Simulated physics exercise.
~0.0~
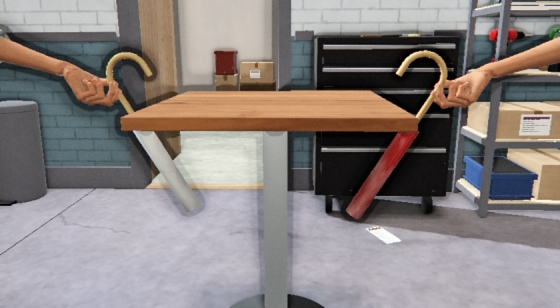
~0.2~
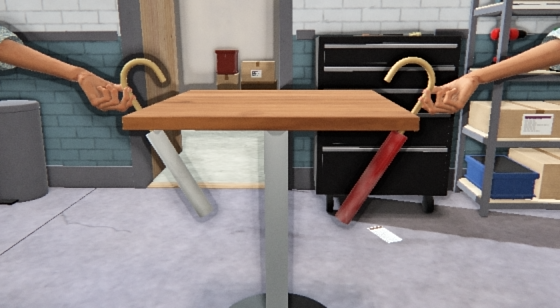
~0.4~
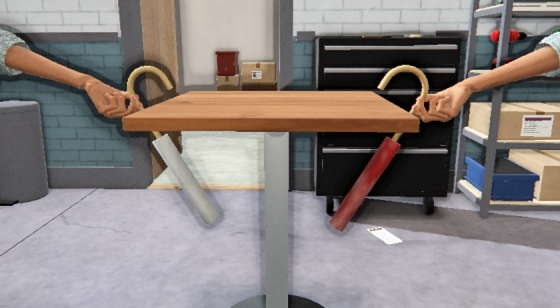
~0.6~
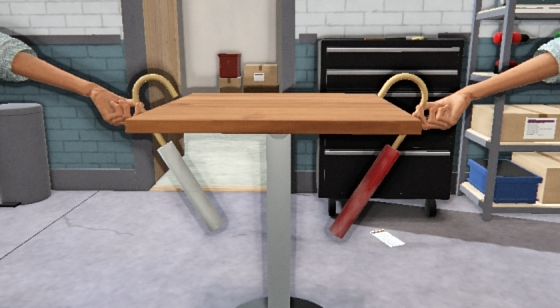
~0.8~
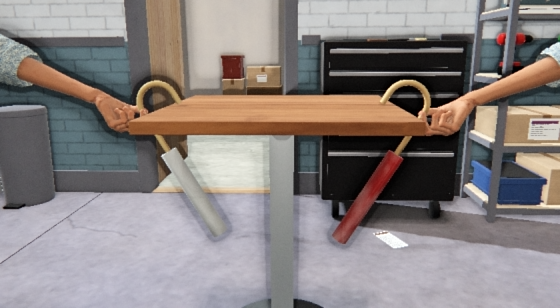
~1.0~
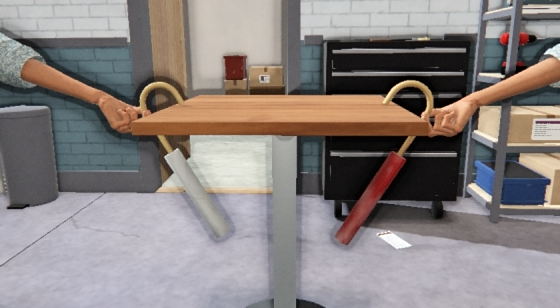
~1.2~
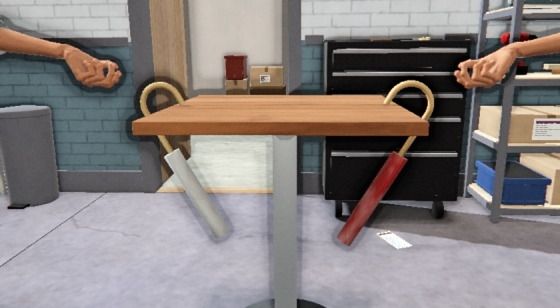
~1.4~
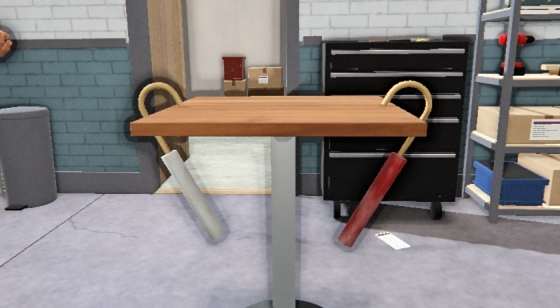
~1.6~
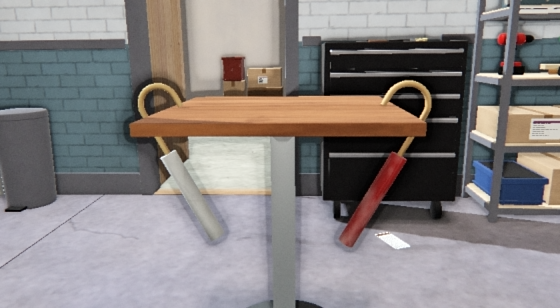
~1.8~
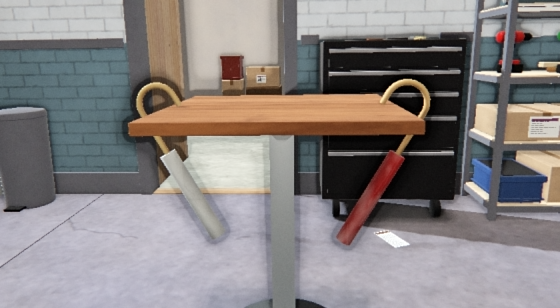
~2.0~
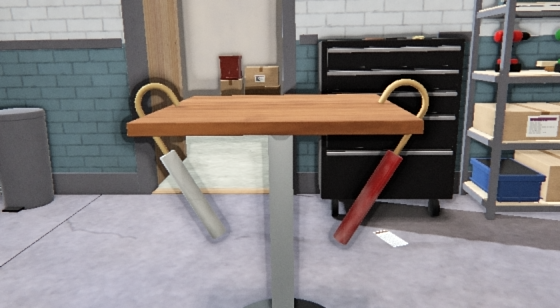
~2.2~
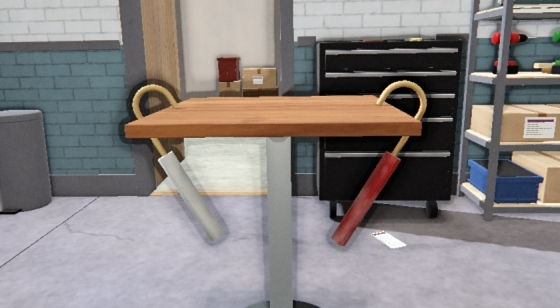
Two closed umbrellas with pale curved handles, a white one on the left and a red one on the right, are held by a pair of hands at opposite ends of a wooden tabletop on a grey post. The slightly swaying view faces the table straight on in a workshop with teal brick, a black tool chest and metal shelving. The hands bring the umbrellas inward and down, hooking the handles over the table's edges with the shafts slanting beneath. Then both hands release and withdraw out of sight. Neither umbrella drops, and both remain hanging almost motionless from the tabletop.
